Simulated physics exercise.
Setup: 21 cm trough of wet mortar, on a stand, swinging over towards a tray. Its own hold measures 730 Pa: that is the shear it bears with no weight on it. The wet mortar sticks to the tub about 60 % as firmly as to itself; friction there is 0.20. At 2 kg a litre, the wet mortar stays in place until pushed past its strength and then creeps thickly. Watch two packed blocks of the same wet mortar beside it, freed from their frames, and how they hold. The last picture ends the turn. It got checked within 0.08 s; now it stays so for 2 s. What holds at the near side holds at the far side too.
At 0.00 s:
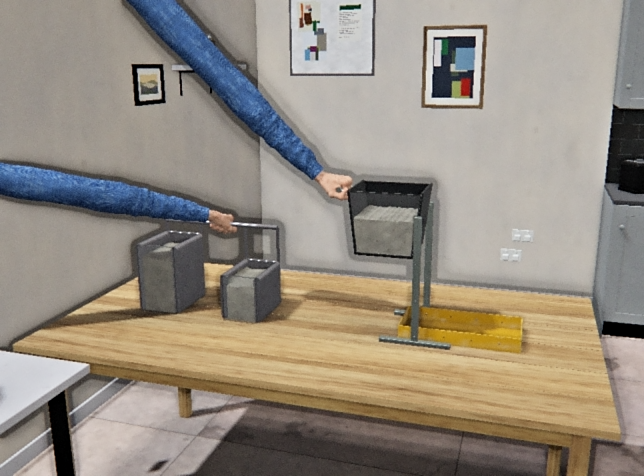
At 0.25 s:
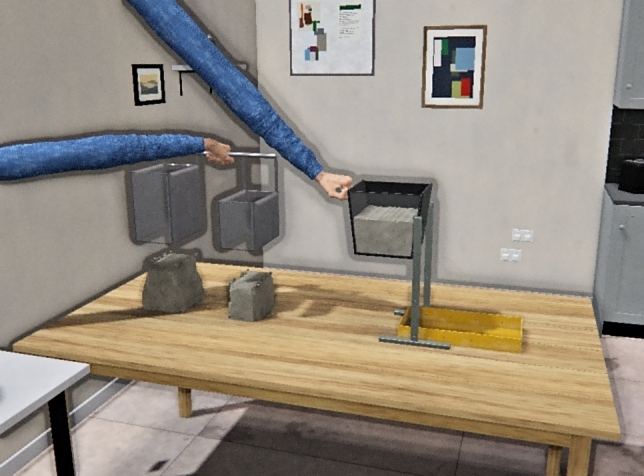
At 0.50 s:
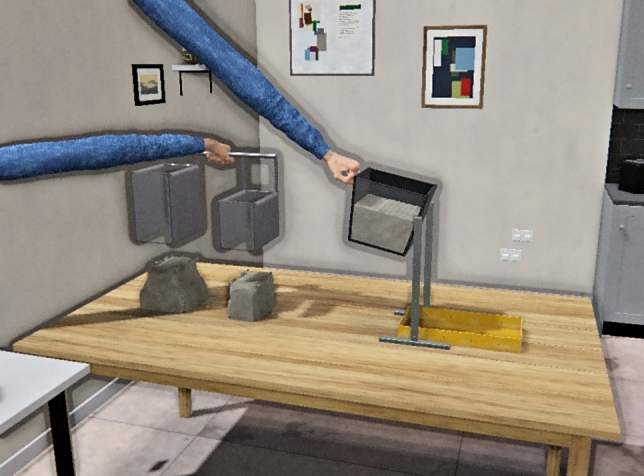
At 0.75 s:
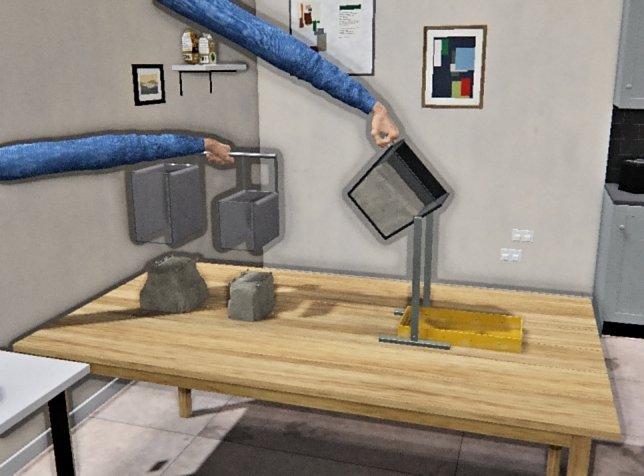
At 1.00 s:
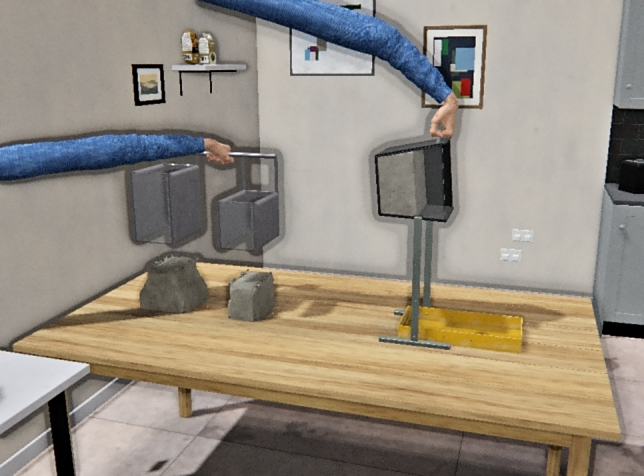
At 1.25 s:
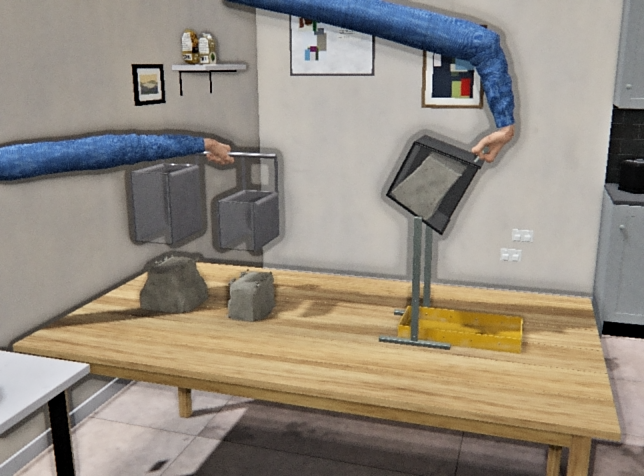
At a table, a hand uncovers two blocks, one sags, another hand tilts a tub rightward.
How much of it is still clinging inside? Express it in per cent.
About 0 %.
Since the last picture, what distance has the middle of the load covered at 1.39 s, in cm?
Something like 12 cm, I'd say.
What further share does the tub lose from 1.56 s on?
It works out to some 0 per cent of the load.
By 1.39 s, the tub is at 116 degrees and holds 58 %.
By 1.56 s, the tub is at 116 degrees and holds 0 %.
By 1.73 s, the tub is at 116 degrees and holds 0 %.
By 1.90 s, the tub is at 116 degrees and holds 0 %.
By 3.25 s, at the end, the tub is at 116 degrees and holds 0 %.
